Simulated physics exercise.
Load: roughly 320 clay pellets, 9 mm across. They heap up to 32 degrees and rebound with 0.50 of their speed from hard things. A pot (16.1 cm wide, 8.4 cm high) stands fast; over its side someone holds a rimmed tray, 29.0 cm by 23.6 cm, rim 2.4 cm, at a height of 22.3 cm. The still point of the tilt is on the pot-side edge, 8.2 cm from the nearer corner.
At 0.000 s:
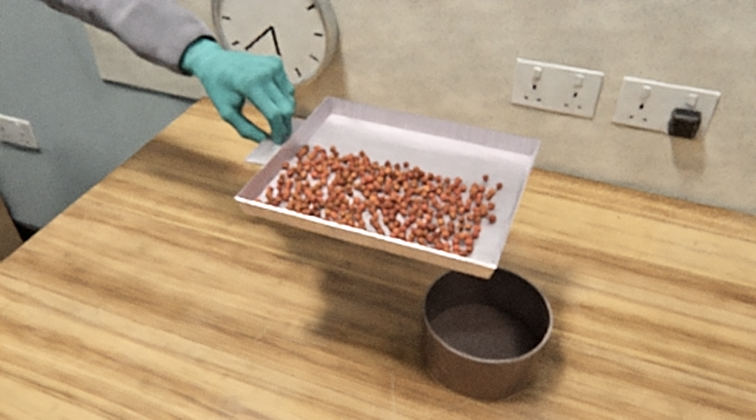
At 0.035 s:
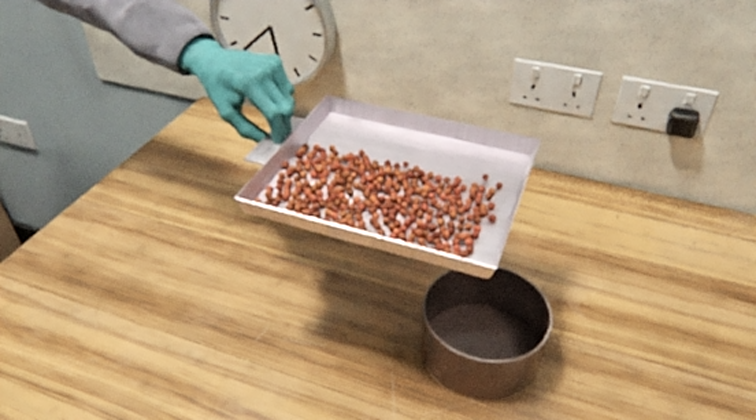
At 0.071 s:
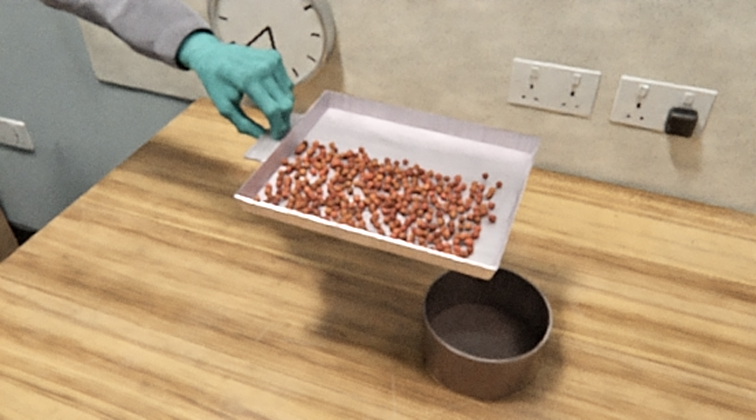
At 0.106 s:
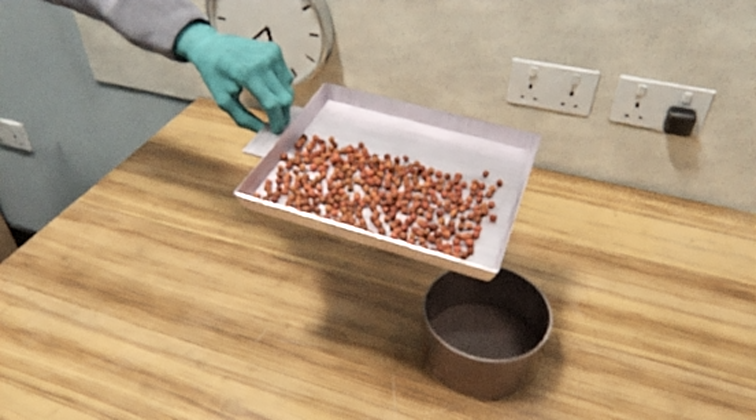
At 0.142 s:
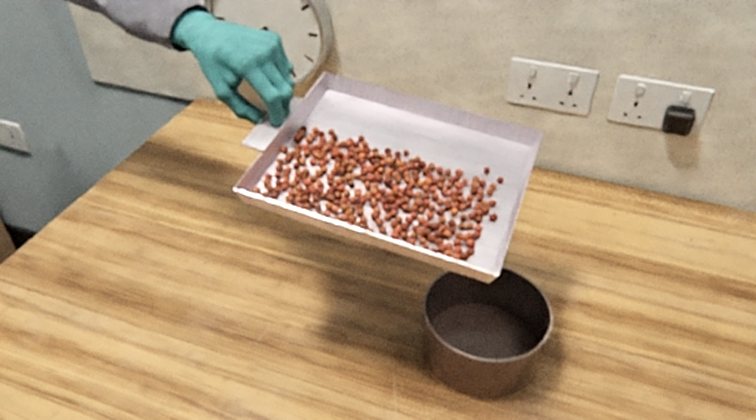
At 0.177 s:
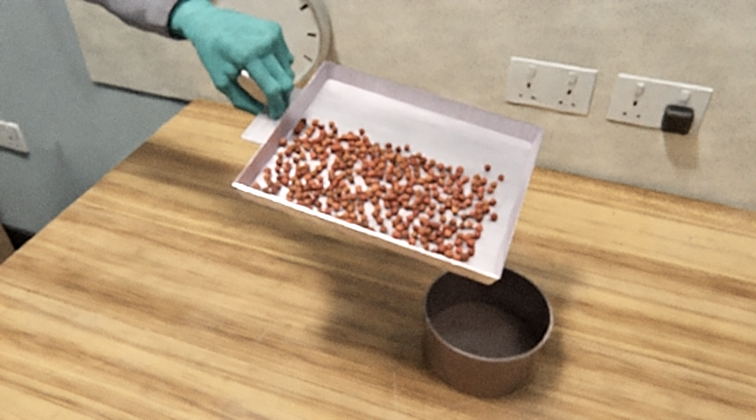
A shallow pale tray of small reddish-brown pellets sat almost level above a wooden table, then its back left side rose slightly as a green-gloved hand held on, with a dark round pot below.
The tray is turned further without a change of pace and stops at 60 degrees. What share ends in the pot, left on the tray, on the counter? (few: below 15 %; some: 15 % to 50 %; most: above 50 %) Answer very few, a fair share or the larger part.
Pot: Very few, tray: The larger part, counter: Very few.
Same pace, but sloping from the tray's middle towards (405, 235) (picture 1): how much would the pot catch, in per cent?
About 0 per cent.
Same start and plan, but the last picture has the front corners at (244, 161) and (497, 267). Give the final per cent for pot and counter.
Pot 5, counter 30.
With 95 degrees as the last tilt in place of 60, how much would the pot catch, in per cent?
It would be near 25 per cent.
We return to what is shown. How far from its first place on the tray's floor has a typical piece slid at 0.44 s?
Roughly 3 cm.
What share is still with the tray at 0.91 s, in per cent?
Some 100 per cent of the load.
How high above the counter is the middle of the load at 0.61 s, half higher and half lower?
About 28 cm.
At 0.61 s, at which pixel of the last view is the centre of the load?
Around (418, 199).
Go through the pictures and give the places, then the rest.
The first frame shows tray tilt 0 degrees, front corners at (243, 196) and (490, 261); middle of the pieces at (375, 195); pot at (487, 309).
The second frame shows tray tilt 0 degrees, front corners at (243, 196) and (491, 262); middle of the pieces at (375, 195).
The third frame shows tray tilt 2 degrees, front corners at (242, 194) and (492, 263); middle of the pieces at (374, 193).
The fourth frame shows tray tilt 4 degrees, front corners at (242, 191) and (492, 265), lowest corner right front; middle of the pieces at (375, 190).
The fifth frame shows tray tilt 8 degrees, front corners at (242, 187) and (493, 268), lowest corner right front; middle of the pieces at (375, 187).
The sixth frame shows tray tilt 11 degrees, front corners at (242, 182) and (494, 271), lowest corner right front; middle of the pieces at (376, 183); pot at (488, 308). The tray's pace is about 95 degrees a second.
Then, at 0.44 s, tilt 36 degrees; the tray holds 100 %, the pot 0 %.
After 0.61 s, tilt 52 degrees; the tray holds 100 %, the pot 0 %.
After 0.91 s, tilt 60 degrees; the tray holds 100 %, the pot 0 %.
In the end, at 2.6 s, pot 0 %, tray 90 %, counter 10 %.
